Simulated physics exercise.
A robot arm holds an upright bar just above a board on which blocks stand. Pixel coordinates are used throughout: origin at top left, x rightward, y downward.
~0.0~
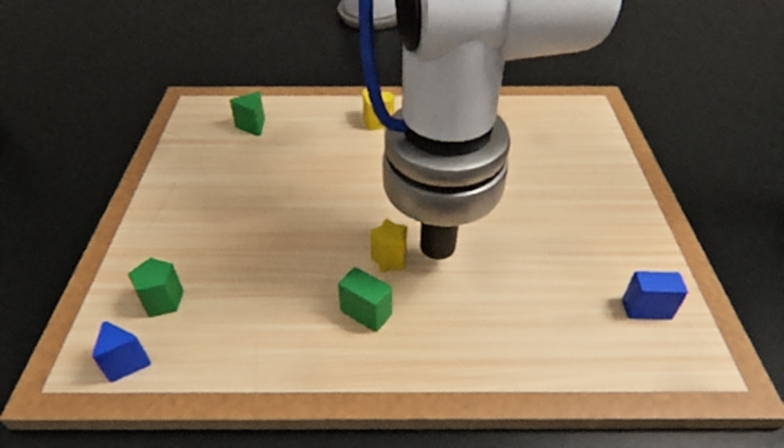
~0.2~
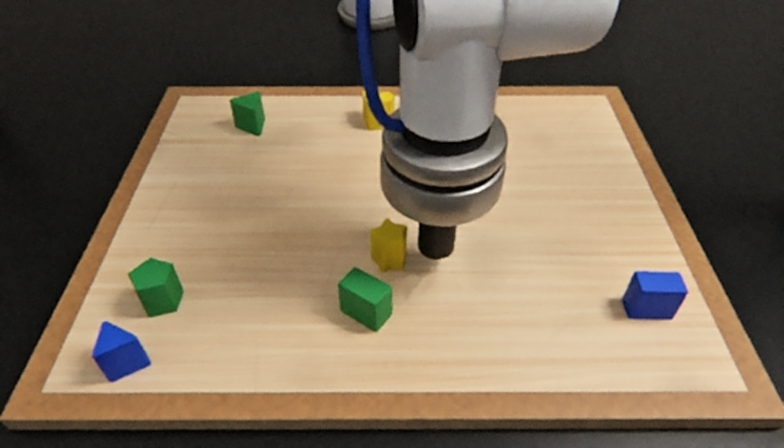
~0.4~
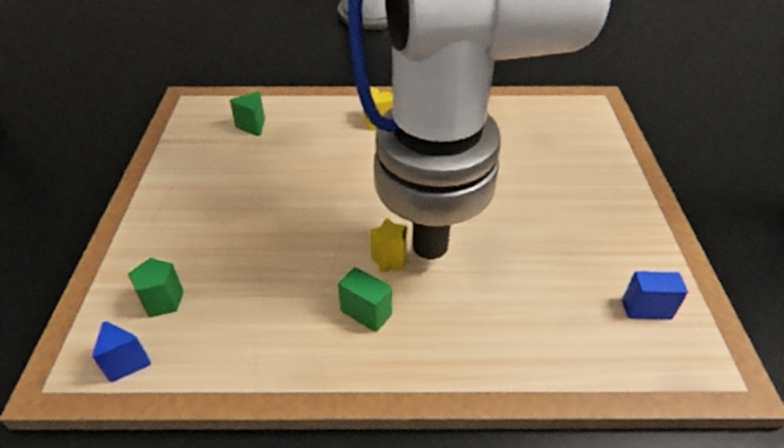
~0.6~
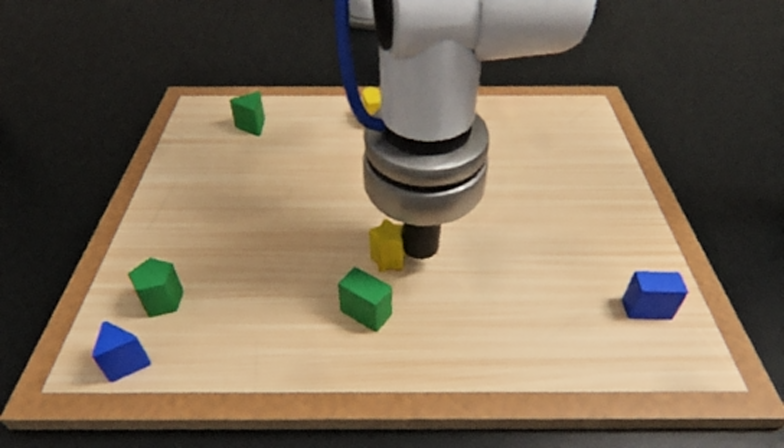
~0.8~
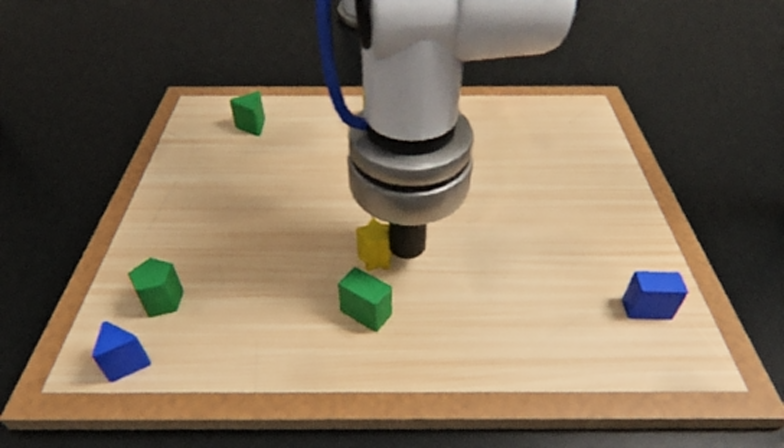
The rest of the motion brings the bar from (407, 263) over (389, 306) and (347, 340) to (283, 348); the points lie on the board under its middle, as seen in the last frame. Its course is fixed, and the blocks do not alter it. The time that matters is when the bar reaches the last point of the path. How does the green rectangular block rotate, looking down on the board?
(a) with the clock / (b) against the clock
The answer is a.
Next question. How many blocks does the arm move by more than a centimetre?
My prediction: One block.
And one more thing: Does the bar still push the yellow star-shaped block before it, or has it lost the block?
My answer is that the yellow star-shaped block has slipped off.
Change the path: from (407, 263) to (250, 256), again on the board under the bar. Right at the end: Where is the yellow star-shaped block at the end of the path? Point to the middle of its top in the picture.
Top centre: (216, 218).
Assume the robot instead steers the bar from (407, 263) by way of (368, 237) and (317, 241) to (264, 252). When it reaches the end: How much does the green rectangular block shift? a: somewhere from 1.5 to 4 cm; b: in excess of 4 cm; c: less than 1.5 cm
The answer is c.
What follows on the original path. One third of the way, bar (388, 291); green rectangular block (357, 292), turned 25° clockwise; yellow star-shaped block (373, 233), turned 20° clockwise.
Two thirds of the way, bar (344, 324); green rectangular block (306, 316), turned 60° clockwise; yellow star-shaped block (373, 233), turned 20° clockwise.
At the end, bar (280, 332); green rectangular block (239, 328), turned 40° clockwise; yellow star-shaped block (373, 233), turned 20° clockwise.
